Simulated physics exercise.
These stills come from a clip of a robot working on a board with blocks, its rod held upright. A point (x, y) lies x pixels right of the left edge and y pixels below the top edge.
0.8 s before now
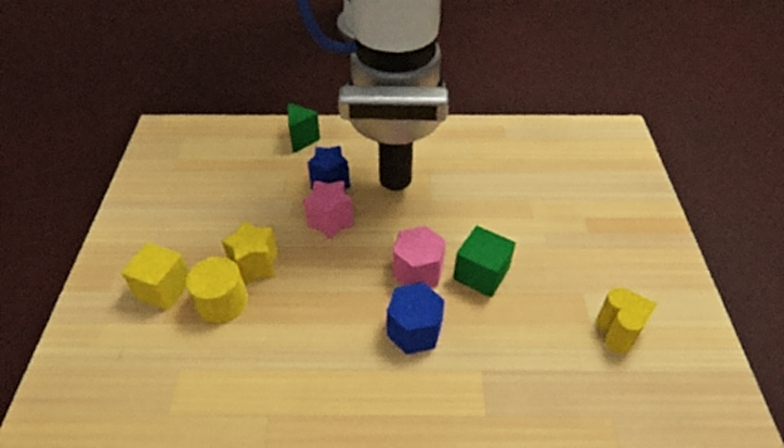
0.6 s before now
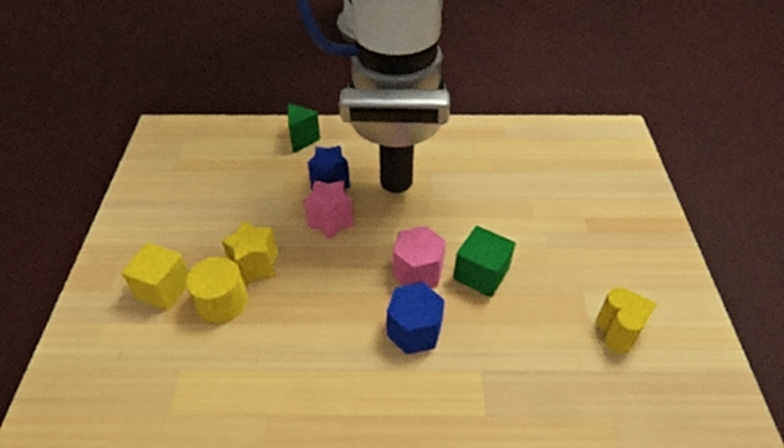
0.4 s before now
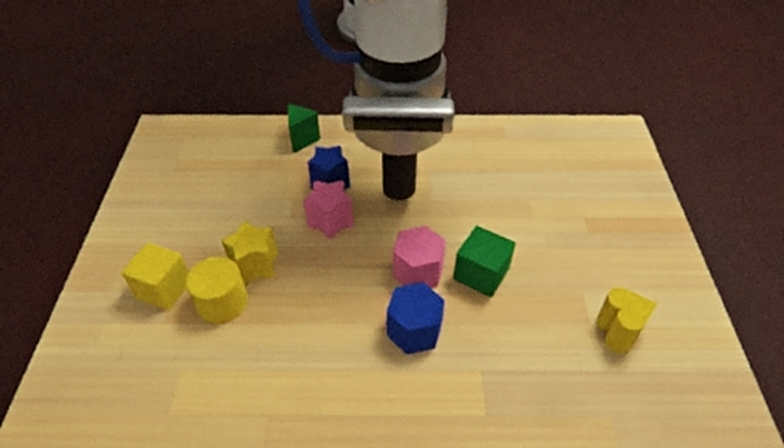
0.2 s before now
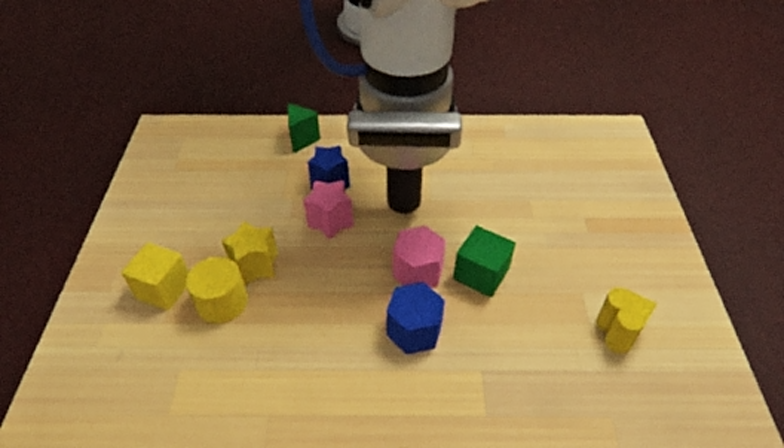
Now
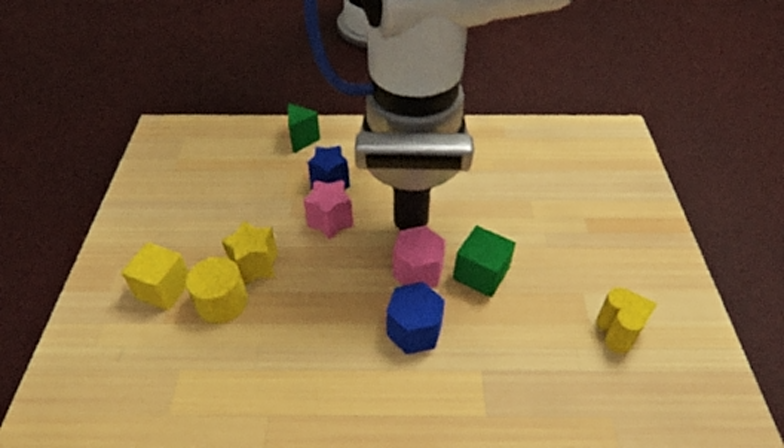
A grey and white robot arm with a dark rod reaches over the far edge of a pale wooden board, seen from above and in front against a dark background. Yellow blocks sit at left and right, a green triangular block, blue star and pink star at upper left, and pink and blue hexagonal blocks beside a green cube near the centre. The rod moves slowly toward the viewer and slightly right, nearing the pink hexagonal block, while the blocks and camera stay still.
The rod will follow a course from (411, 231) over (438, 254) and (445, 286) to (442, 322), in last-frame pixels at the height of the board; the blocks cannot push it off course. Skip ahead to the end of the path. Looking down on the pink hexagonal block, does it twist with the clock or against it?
From overhead, clockwise.
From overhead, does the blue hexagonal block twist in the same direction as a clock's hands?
That would be a no.
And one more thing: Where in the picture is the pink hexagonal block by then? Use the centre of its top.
(397, 297)
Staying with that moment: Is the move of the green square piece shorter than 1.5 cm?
Yes
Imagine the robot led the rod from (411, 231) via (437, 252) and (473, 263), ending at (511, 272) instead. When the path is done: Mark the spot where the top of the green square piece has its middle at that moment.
Near (549, 274).
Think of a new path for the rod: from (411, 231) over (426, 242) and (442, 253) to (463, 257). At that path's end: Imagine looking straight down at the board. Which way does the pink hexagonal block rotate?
Bird's-eye view: Clockwise.
The first path, step by step. One third of the way, rod at (440, 244); pink hexagonal block at (424, 258), turned 40° clockwise.
Two thirds of the way, rod at (446, 277); blue hexagonal block at (400, 331), turned 35° anticlockwise; pink hexagonal block at (413, 286), turned 80° clockwise; green square piece at (492, 253), turned 20° anticlockwise.
At the end, rod at (443, 312); pink star-shaped block not moved; blue hexagonal block at (391, 346), turned 35° anticlockwise; pink hexagonal block at (397, 297), turned 100° clockwise; green square piece at (492, 253), turned 25° anticlockwise.
